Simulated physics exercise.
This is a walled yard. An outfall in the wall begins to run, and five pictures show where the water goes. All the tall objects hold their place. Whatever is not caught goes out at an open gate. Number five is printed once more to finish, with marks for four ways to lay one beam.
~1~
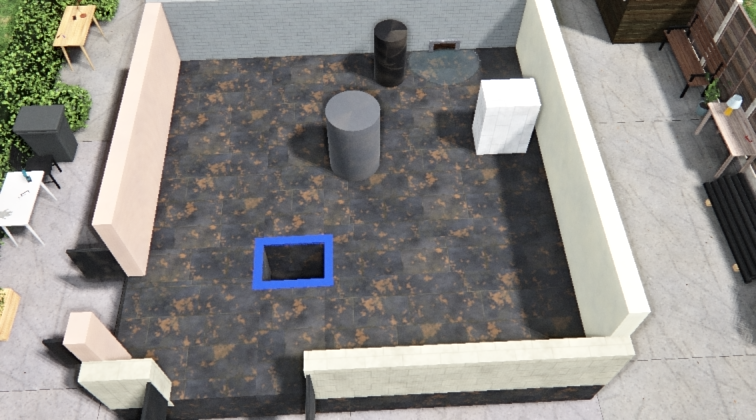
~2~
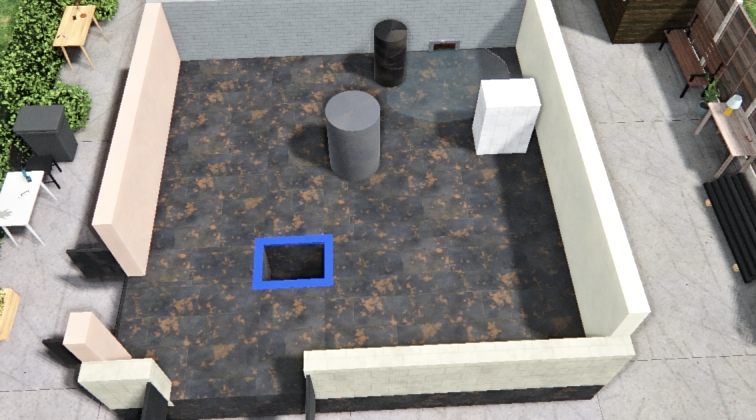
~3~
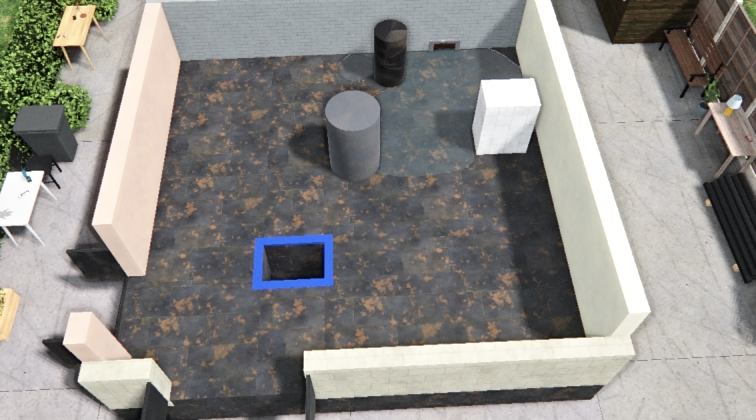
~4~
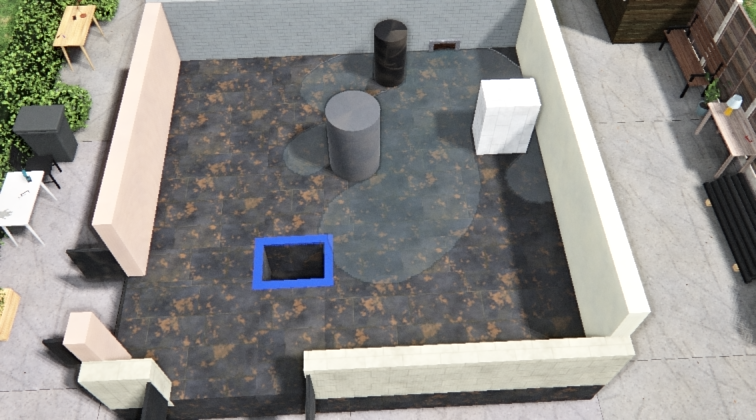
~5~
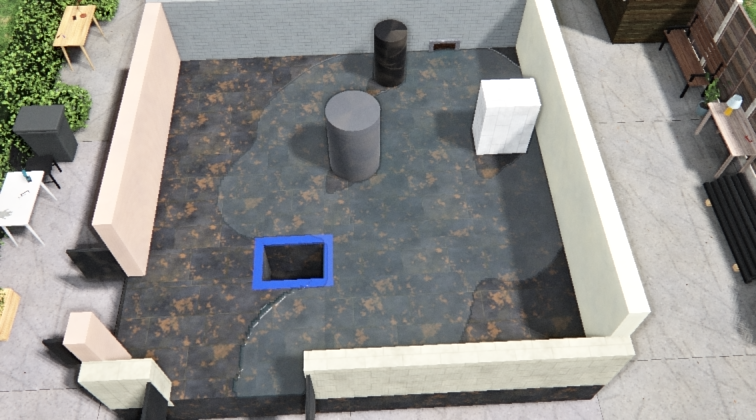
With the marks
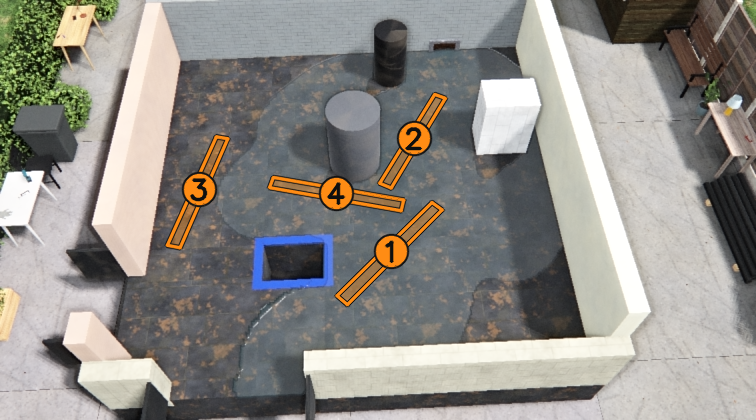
Water spreading from the back wall across a walled yard's dark floor, passing round standing objects and entering a blue-rimmed gully.
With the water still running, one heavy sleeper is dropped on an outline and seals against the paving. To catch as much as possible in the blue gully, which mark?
I would pick spot 1.
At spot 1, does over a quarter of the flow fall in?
Yes.
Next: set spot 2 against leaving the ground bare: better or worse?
It is worse.
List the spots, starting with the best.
Best to worst: 1, 3, 2, 4.
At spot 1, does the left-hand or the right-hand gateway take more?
The right one.
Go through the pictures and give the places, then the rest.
Outfall at (444, 45); blue gully at (294, 261); open gate at (241, 379); open gate at (138, 315); water covers 3 % of the ground and shows as far out as (416, 72); blue gully still dry.
Water covers 8 % of the ground and shows as far out as (406, 111); blue gully still dry.
Water covers 17 % of the ground and shows as far out as (397, 169); blue gully still dry.
Water covers 30 % of the ground and shows as far out as (367, 272); blue gully still dry.
Water covers 50 % of the ground and shows as far out as (326, 325); blue gully taking water.
On the marked copy, 1 from (342, 300) to (437, 206); 2 from (385, 185) to (440, 96); 3 from (173, 246) to (222, 137); 4 from (271, 182) to (402, 205).
With 1, about 40 % of the stream runs into the blue gully, about 60 % out by the gates.
With 2, about 14 % of the stream runs into the blue gully, about 86 % out by the gates.
With 3, about 18 % of the stream runs into the blue gully, about 81 % out by the gates.
With 4, next to none of the stream runs into the blue gully, about 99 % out by the gates.
